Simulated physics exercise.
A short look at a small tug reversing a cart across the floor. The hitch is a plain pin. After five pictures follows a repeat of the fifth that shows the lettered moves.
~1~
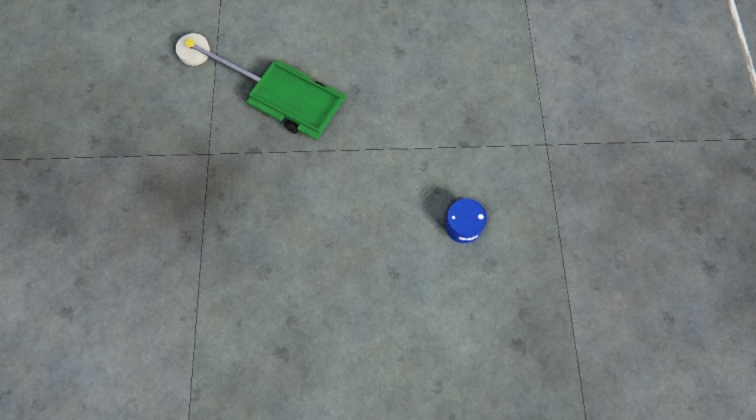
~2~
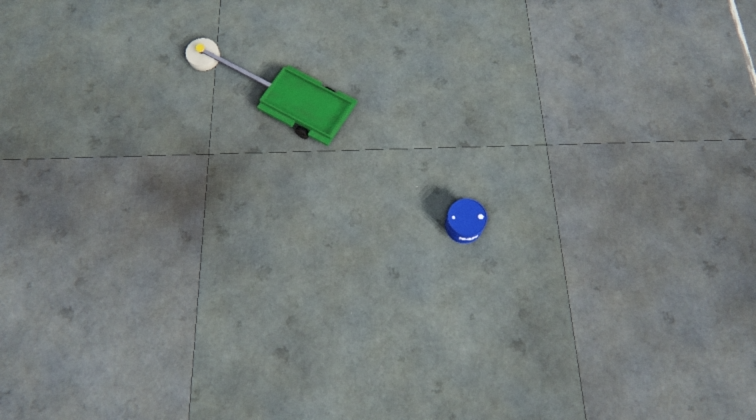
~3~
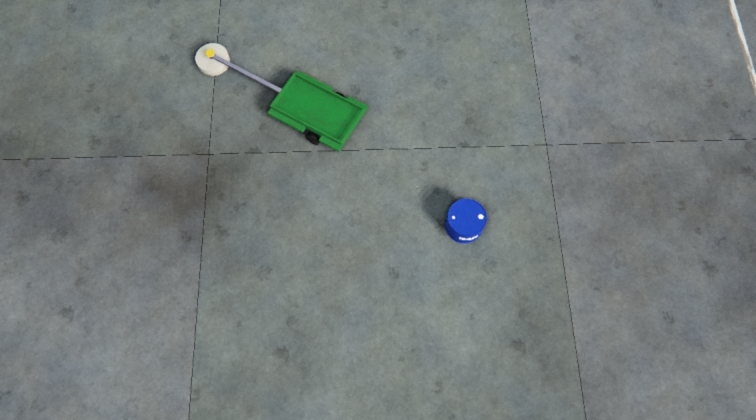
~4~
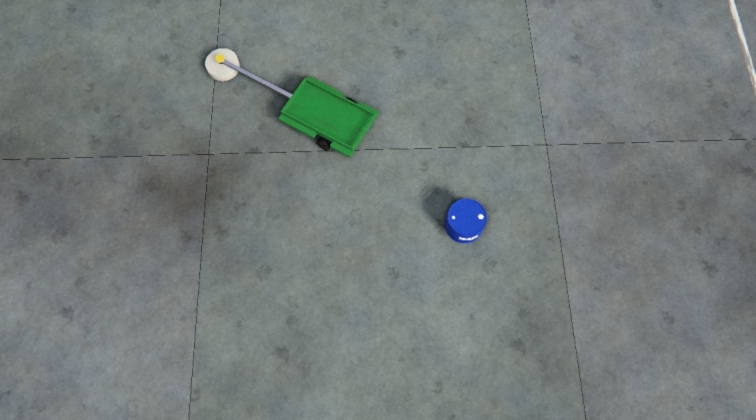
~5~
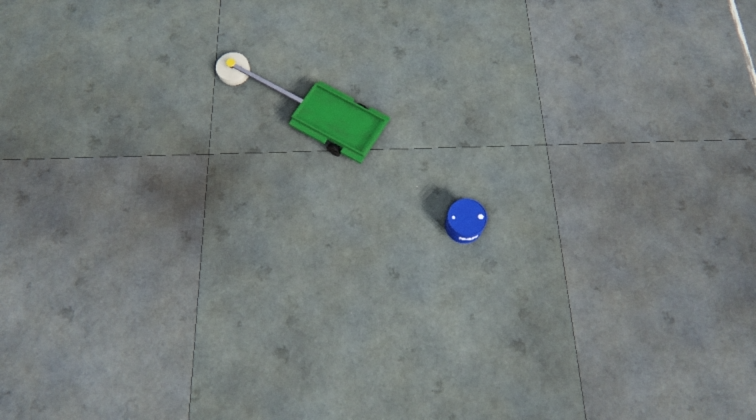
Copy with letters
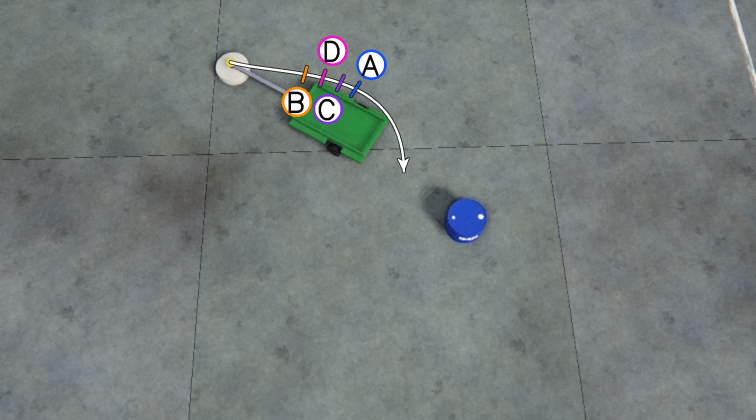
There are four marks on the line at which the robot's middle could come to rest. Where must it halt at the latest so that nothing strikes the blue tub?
D is the last safe stop.
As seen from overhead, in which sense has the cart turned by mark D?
For that mark, clockwise.
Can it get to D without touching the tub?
Yes.
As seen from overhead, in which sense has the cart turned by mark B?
For that mark, clockwise.
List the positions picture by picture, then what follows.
In the first picture, robot (192, 48); green cart (297, 98); blue tub (464, 226).
In the second picture, robot (202, 53); green cart (307, 104); blue tub (464, 226).
In the third picture, robot (212, 58); green cart (318, 109); blue tub (464, 226).
In the fourth picture, robot (222, 63); green cart (329, 115); blue tub (464, 226).
In the fifth picture, robot (233, 67); green cart (340, 120); blue tub (464, 226).
On the marked copy, A at (355, 89); B at (305, 74); C at (340, 83); D at (323, 78); the route from (231, 62) via (344, 84) to (404, 171).
With D. Early on, robot (264, 73), cart (367, 135).
Further on, robot (296, 78), cart (391, 151).
At the end, robot (324, 83), cart (410, 168); nothing has been touched.
As for the rest, A is too far, the tub has been hit; B is safe but short; C is too far, the tub has been hit.
